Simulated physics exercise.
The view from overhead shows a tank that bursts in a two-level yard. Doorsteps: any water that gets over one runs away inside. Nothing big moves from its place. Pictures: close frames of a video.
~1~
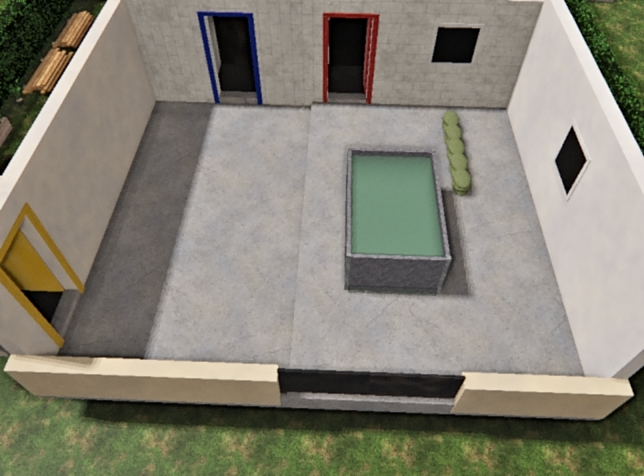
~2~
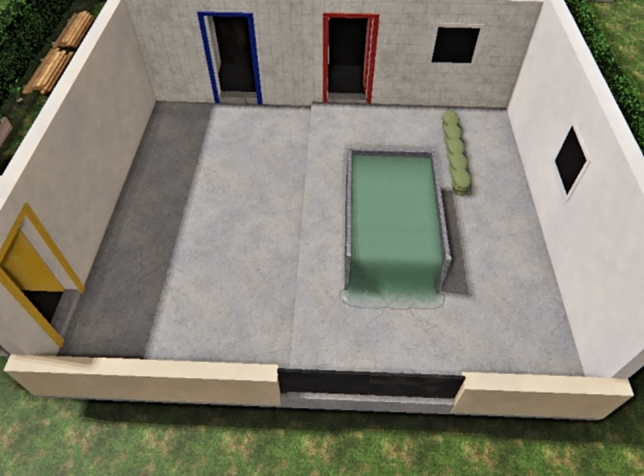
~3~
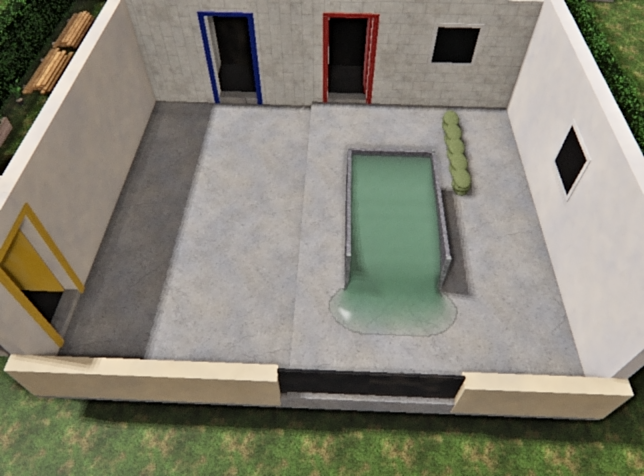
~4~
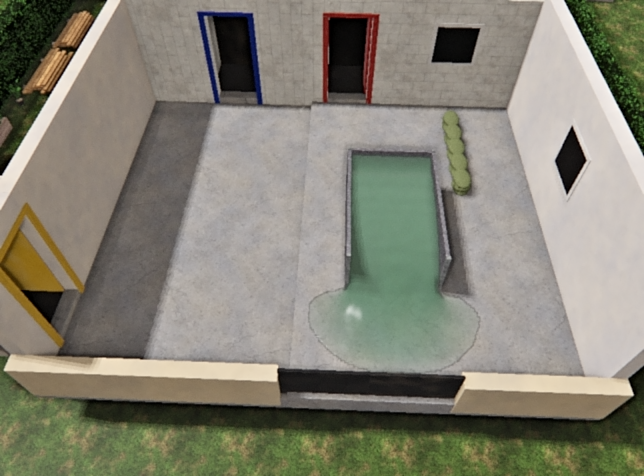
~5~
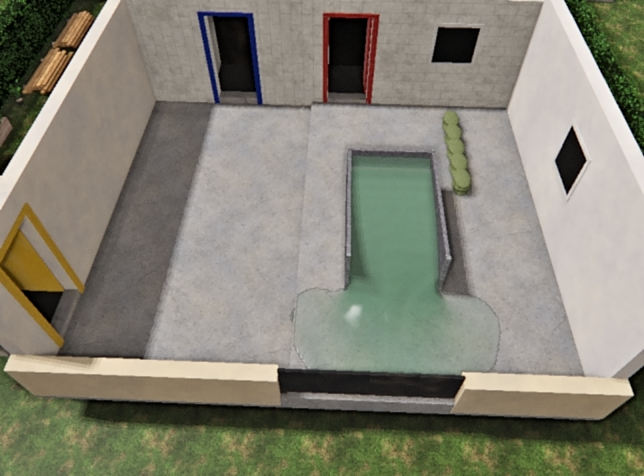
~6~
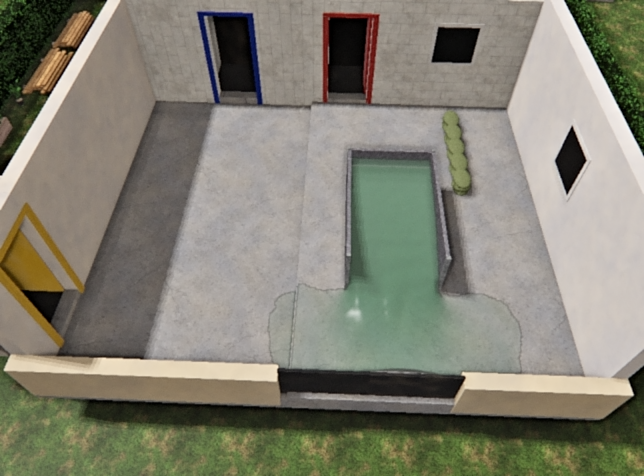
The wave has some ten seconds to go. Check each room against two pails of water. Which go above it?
Outcome: Yellow door: More than two buckets. Red door: Two buckets or fewer. Blue door: Two buckets or fewer.
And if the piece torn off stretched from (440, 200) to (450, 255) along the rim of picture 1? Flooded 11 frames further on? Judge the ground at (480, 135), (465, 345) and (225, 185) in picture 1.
Listed order gives sopping; sopping; left alone.
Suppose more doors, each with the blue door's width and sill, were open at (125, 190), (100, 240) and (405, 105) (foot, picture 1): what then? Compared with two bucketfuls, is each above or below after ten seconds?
Well, the first one doesn't reach it, the next doesn't reach it, and the last doesn't reach it.
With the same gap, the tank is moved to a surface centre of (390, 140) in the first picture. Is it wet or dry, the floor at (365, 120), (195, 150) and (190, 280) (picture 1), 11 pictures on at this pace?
Taking them in the order asked: Spared, then spared, then spared.
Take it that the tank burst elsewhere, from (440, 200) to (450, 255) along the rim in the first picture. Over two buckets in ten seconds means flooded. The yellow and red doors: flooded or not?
The yellow door stays below the mark and the red door stays below the mark.
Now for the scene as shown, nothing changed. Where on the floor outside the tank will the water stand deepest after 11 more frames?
Close to (581, 394), I'd say.
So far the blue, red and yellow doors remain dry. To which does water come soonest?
I'd go with the yellow one.
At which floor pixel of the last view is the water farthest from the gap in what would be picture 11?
I'd say at around (154, 379).
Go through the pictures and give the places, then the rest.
The first frame shows still water in the water tank at (394, 202).
In the second frame, water pours out at (394, 277) and has run to (442, 296).
In the third frame, water pours out at (393, 279) and has run to (448, 321).
In the fourth frame, water pours out at (393, 281) and has run to (446, 362).
In the fifth frame, the front is at a hidden place, out from the gap at (393, 281).
In the sixth frame, water pours out at (393, 282) and has run to a hidden place.
A moment on, water covers 15 % of the floor; the yellow door not reached, the red door not reached, the blue door not reached.
Next, water covers 25 % of the floor; the yellow door wet at the sill, nothing in, the red door not reached, the blue door not reached.
Then, water covers 50 % of the floor; the yellow door far over two buckets in, the red door not reached, the blue door not reached.
Later, water covers 75 % of the floor; the yellow door far over two buckets in, the red door wet at the sill, nothing in, the blue door wet at the sill, nothing in.
In the end, water covers 90 % of the floor; the yellow door far over two buckets in, the red door wet at the sill, nothing in, the blue door wet at the sill, nothing in.
